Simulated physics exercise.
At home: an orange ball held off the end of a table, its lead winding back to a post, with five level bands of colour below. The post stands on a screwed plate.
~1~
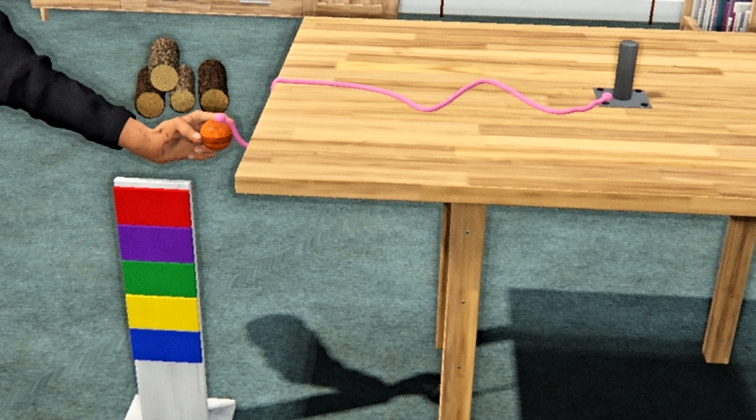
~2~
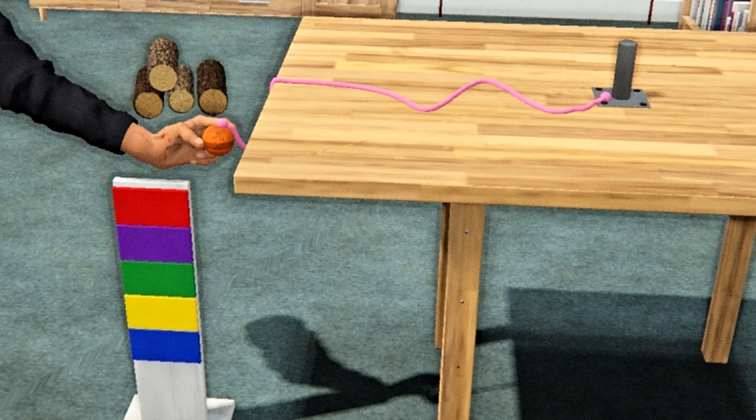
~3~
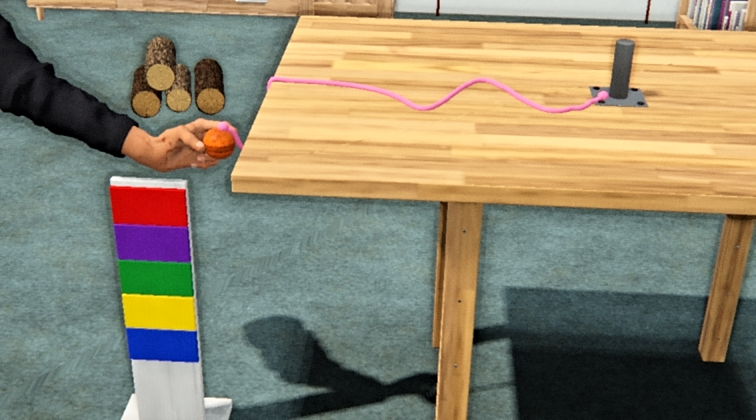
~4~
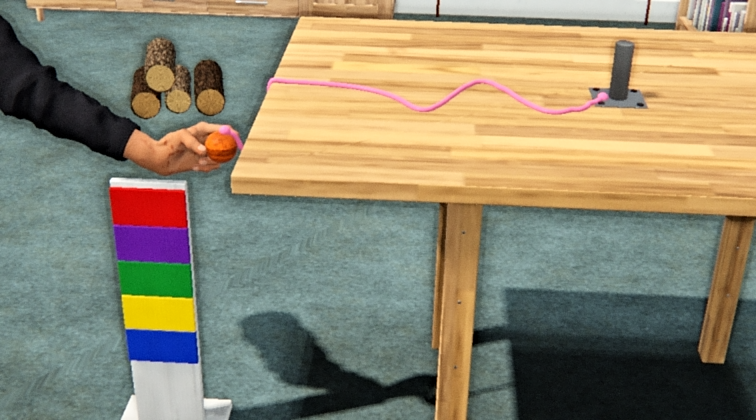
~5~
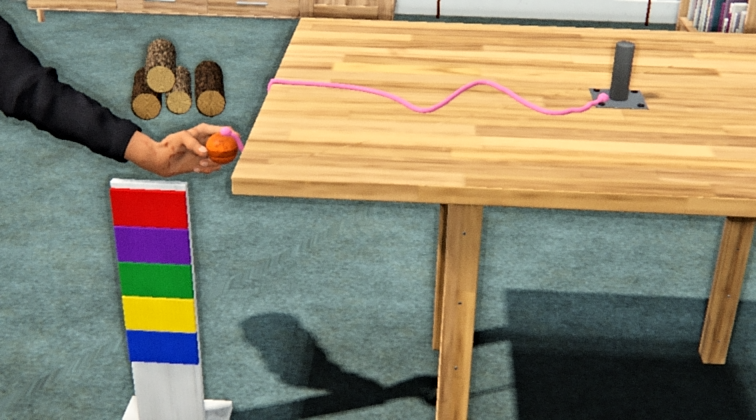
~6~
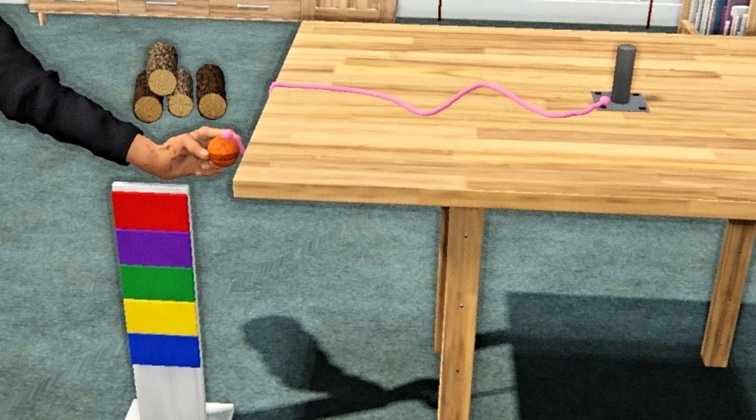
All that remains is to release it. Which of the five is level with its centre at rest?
Its middle rests at the yellow band.
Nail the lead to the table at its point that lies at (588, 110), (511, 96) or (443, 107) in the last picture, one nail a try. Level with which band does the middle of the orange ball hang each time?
In that order: Yellow; green; purple.
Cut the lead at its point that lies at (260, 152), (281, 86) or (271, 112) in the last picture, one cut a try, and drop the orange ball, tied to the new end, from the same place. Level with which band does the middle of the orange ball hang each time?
Taking them in turn: Green; red; purple.
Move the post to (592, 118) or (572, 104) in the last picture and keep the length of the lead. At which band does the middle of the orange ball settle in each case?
Taking them in turn: Blue; blue.
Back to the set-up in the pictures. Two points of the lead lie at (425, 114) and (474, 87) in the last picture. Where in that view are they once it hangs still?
They go to (318, 93) and to (412, 95).
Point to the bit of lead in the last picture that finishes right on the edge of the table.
The one at (391, 99).
A little later, ball near (286, 318); level with yellow.
Next, ball near (275, 323); level with yellow.
When it is over, ball near (280, 323); level with yellow. The yellow one.
